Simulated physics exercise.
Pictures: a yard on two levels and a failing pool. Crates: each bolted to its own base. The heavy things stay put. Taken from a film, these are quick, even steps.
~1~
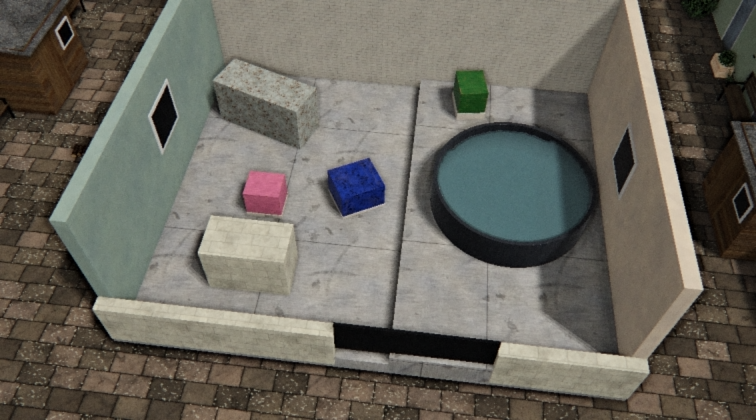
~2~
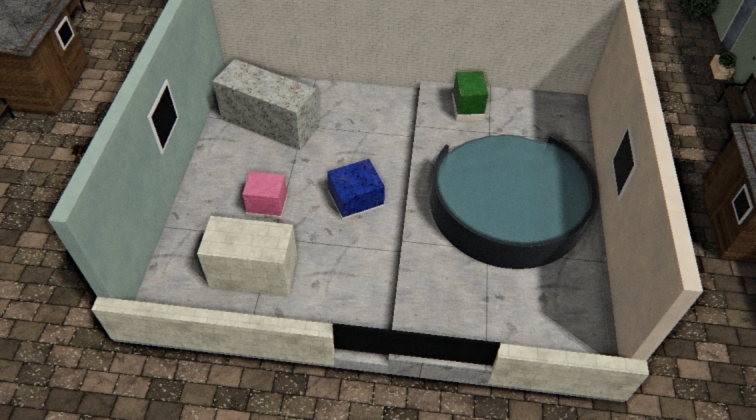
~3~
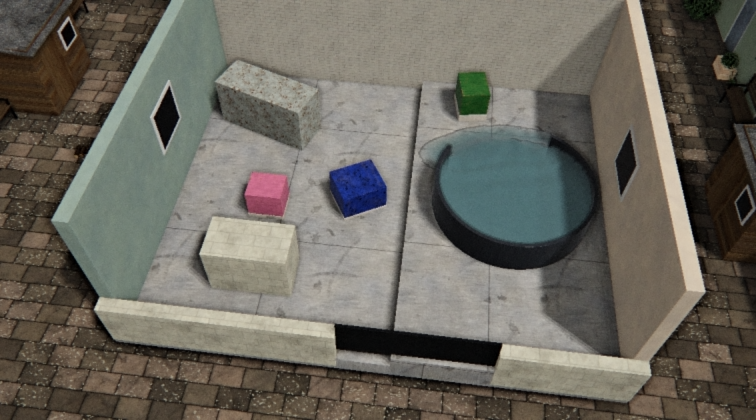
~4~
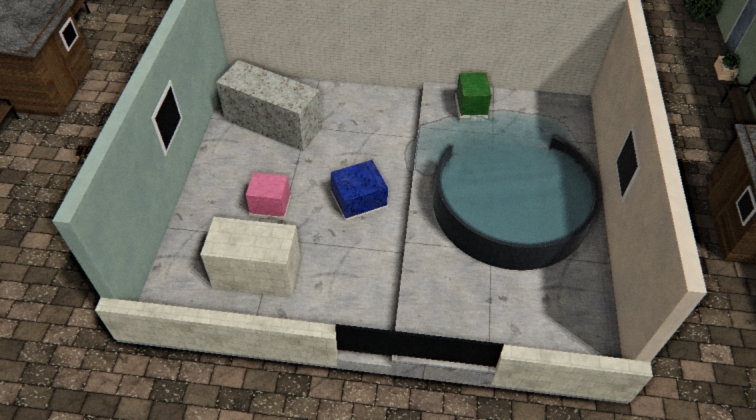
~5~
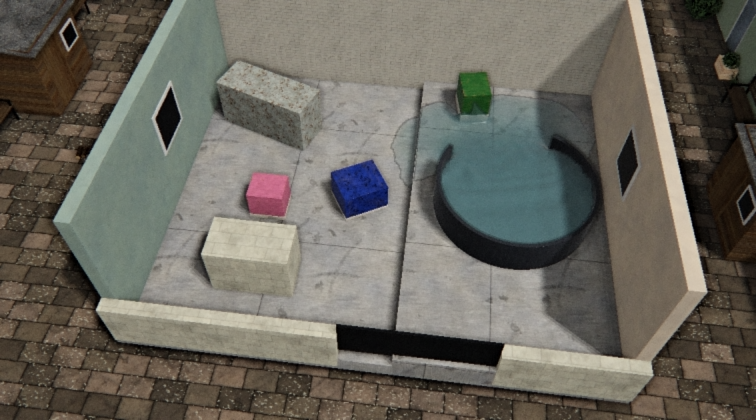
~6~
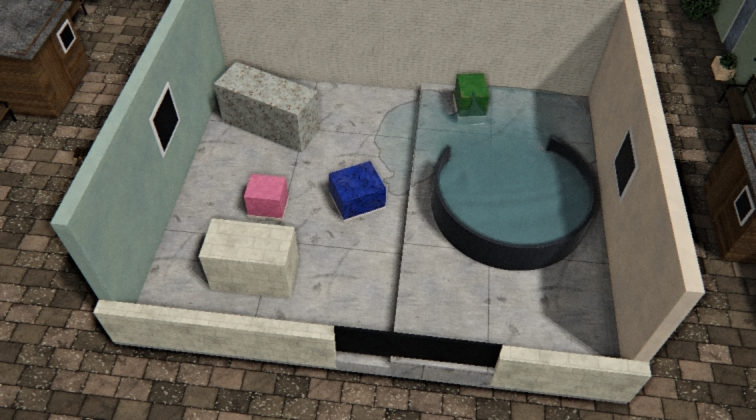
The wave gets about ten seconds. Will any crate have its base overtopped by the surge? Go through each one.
Each in turn: The blue crate is overtopped, the green crate is overtopped, the pink crate is overtopped.
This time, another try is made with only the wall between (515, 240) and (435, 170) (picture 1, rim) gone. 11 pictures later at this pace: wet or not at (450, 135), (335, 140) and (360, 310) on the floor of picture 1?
Spot one: Spared by the leak. Spot two: Spared by the leak. Spot three: Reached by the flood.
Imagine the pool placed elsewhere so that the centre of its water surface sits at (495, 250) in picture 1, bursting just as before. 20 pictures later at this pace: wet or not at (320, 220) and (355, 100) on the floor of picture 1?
Note: Point one missed by the flow; point two reached by the flow.
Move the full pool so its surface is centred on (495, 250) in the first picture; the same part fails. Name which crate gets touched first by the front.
The blue crate.
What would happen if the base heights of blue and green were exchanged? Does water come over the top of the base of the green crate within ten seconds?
The green crate gets wet.
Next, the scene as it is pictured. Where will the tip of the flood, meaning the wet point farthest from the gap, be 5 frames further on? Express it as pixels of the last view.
Around (326, 85).
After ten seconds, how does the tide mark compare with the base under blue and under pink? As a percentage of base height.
330 and 170 per cent, roughly.
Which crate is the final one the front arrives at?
Answer: The one in pink.
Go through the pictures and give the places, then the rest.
The round pool at (513, 182) is whole and still, in the first picture.
Water pours out on the round pool's far side and has run to a hidden place, in the second picture.
The front is at a hidden place, out from the gap on the round pool's far side, in the third picture.
Water pours out on the round pool's far side and has run to (563, 127), in the fourth picture.
Water pours out on the round pool's far side and has run to (565, 109), in the fifth picture.
The front is at (564, 95), out from the gap on the round pool's far side, in the sixth picture.
A moment on, water covers 25 % of the floor; the blue crate water round its plinth, the green crate water round its plinth, the pink crate not reached.
Next, water covers 30 % of the floor; the blue crate water round its plinth, the green crate water round its plinth, the pink crate not reached.
Then, water covers 45 % of the floor; the blue crate water round its plinth, the green crate water round its plinth, the pink crate water round its plinth.
Later, water covers 75 % of the floor; the blue crate water round its plinth, the green crate water round its plinth, the pink crate water round its plinth.
In the end, water covers 95 % of the floor; the blue crate was topped, the green crate was topped, the pink crate was topped.
